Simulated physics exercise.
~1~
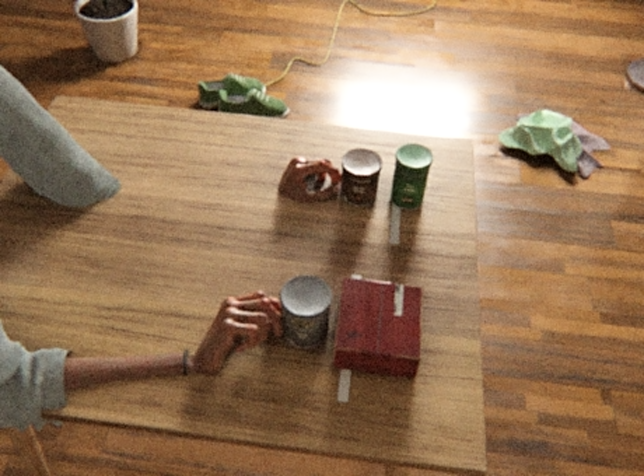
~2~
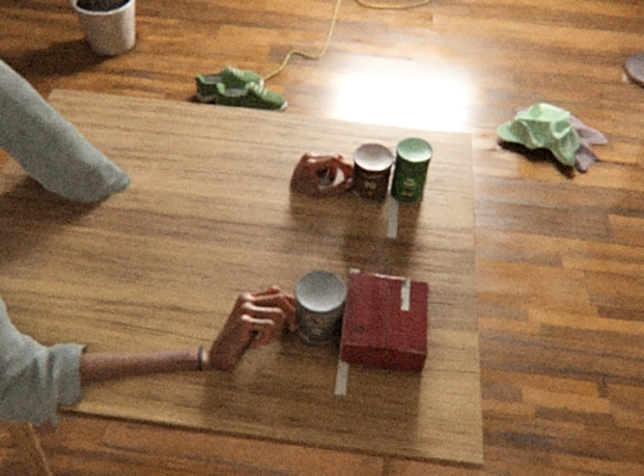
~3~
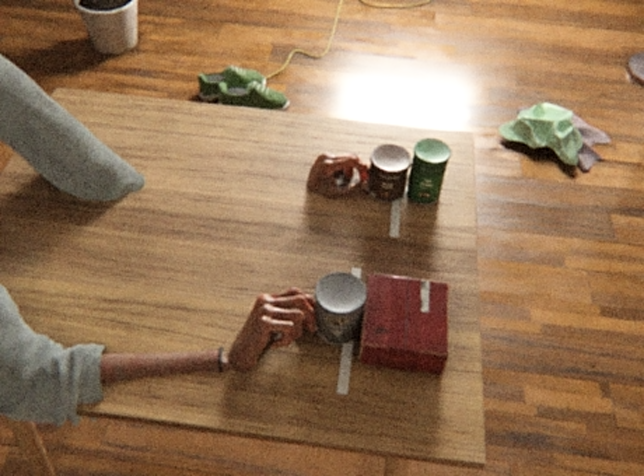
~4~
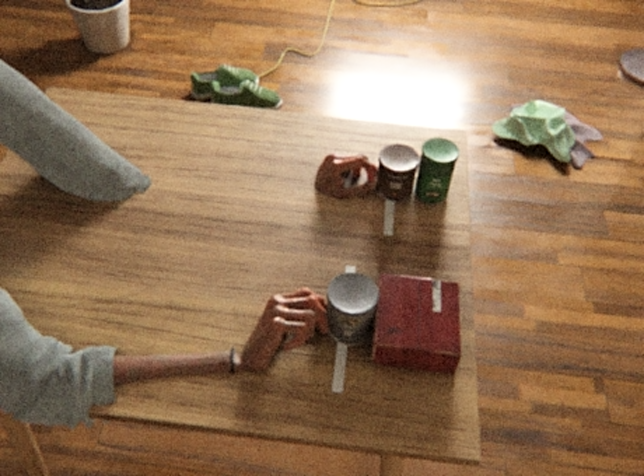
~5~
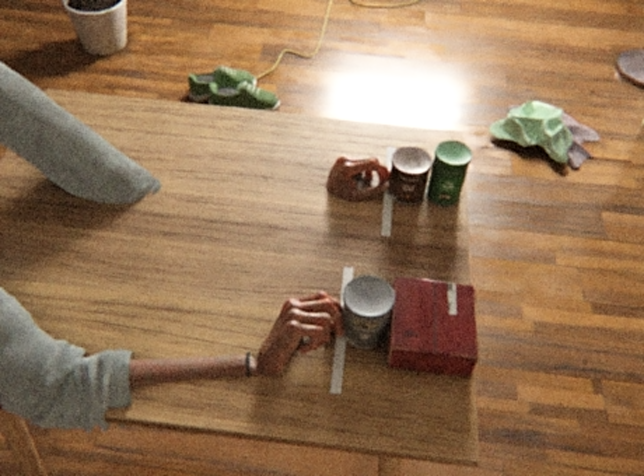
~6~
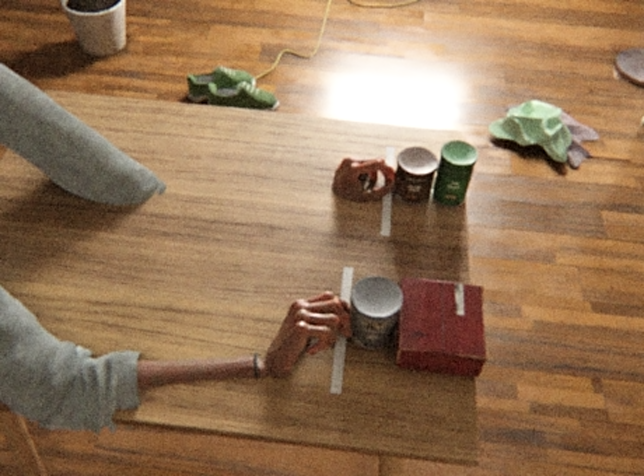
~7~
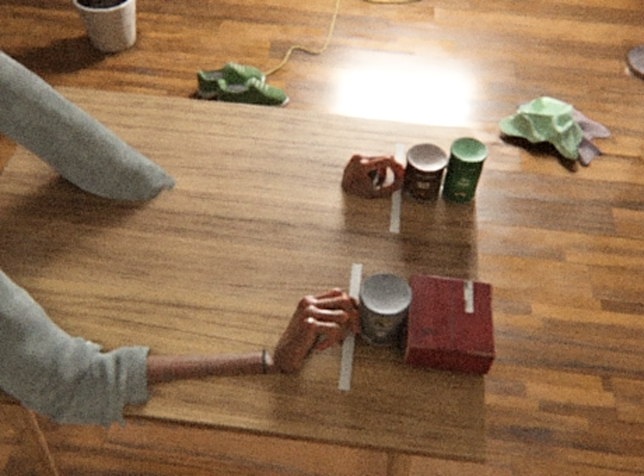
The clip opens on a wooden table seen from above, where one hand rests against a grey pot beside a red box and another hand holds a brown pot near an upright green tin. Both hands slowly push to the right, and the grey pot slides the red box along while the brown pot moves toward the tin. The brown pot then shifts the green tin rightward too. Both pairs pass over pale strips of tape and near the table's right edge. The pushing eases to a halt, with the red box and upright tin still on the table.
